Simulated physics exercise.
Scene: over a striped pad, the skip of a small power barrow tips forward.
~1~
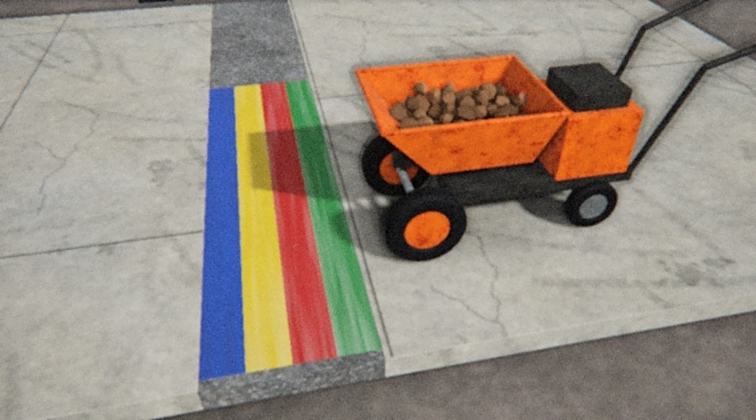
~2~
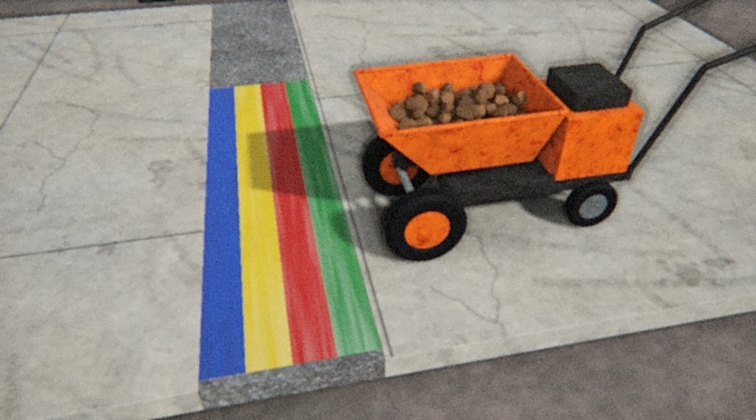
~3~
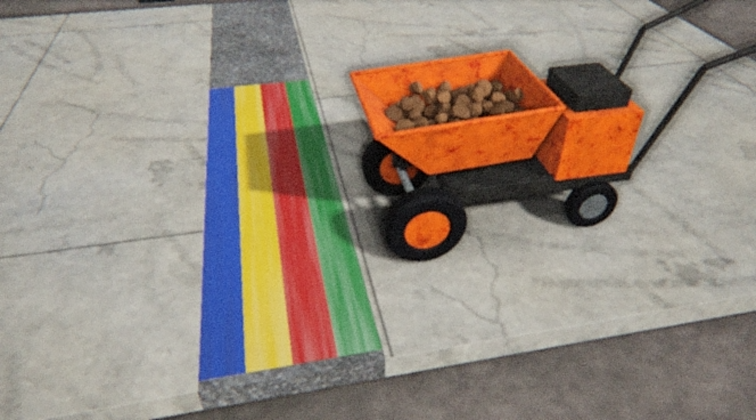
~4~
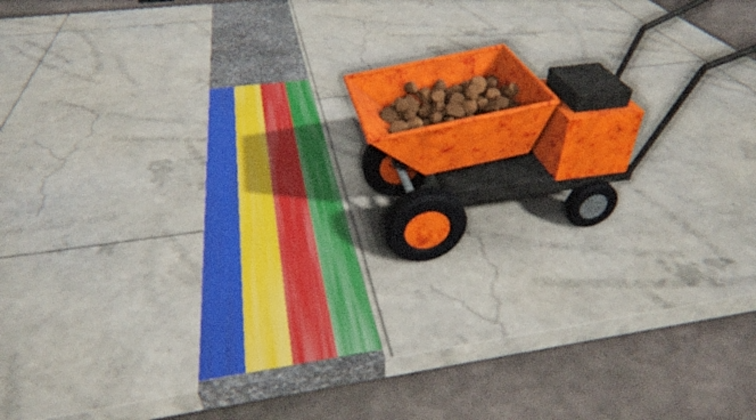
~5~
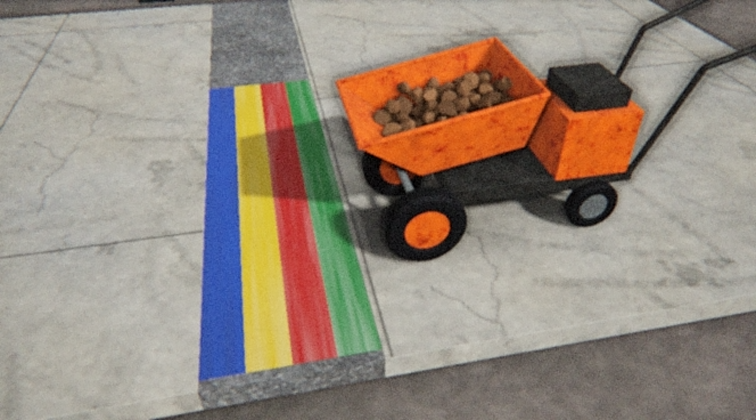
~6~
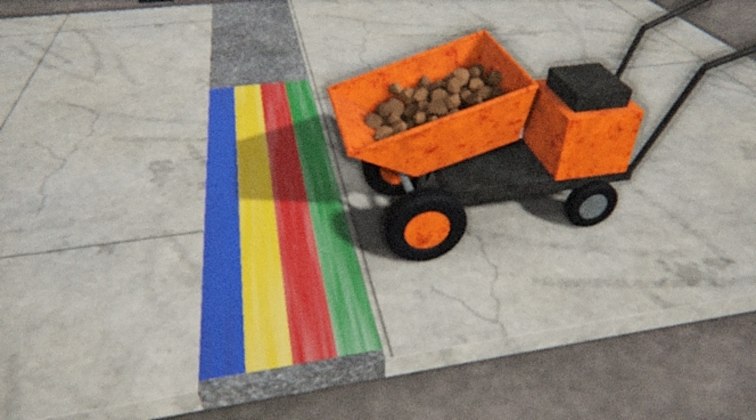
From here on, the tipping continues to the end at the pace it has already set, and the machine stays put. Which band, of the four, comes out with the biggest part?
The yellow band comes out ahead.
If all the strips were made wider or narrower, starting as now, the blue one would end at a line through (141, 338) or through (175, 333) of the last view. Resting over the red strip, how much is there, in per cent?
Shares: About 50 per cent; about 30 per cent.
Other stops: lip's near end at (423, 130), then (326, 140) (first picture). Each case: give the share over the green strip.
Around 20 and 0 per cent respectively.
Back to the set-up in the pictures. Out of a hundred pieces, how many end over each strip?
Approximate shares - green strip 0, red strip 20, yellow strip 40, blue strip 20.
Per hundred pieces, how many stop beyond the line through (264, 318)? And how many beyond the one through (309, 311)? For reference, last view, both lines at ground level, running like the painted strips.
In turn 50 and 80 in a hundred.
Shortly afterwards, skip tipped steeply; the whole lot in the skip.
Next, skip tipped right over; the bulk in the skip; a little over the red strip; a little over the yellow strip.
Some moments later, skip tipped right over; near a quarter in the skip; near a quarter over the red strip; near a third over the yellow strip; near a quarter over the blue strip; a little off the paint.
In the end, skip tipped right over; a little in the skip; none at all over the green strip; near a quarter over the red strip; near a third over the yellow strip; near a quarter over the blue strip; a little off the paint.
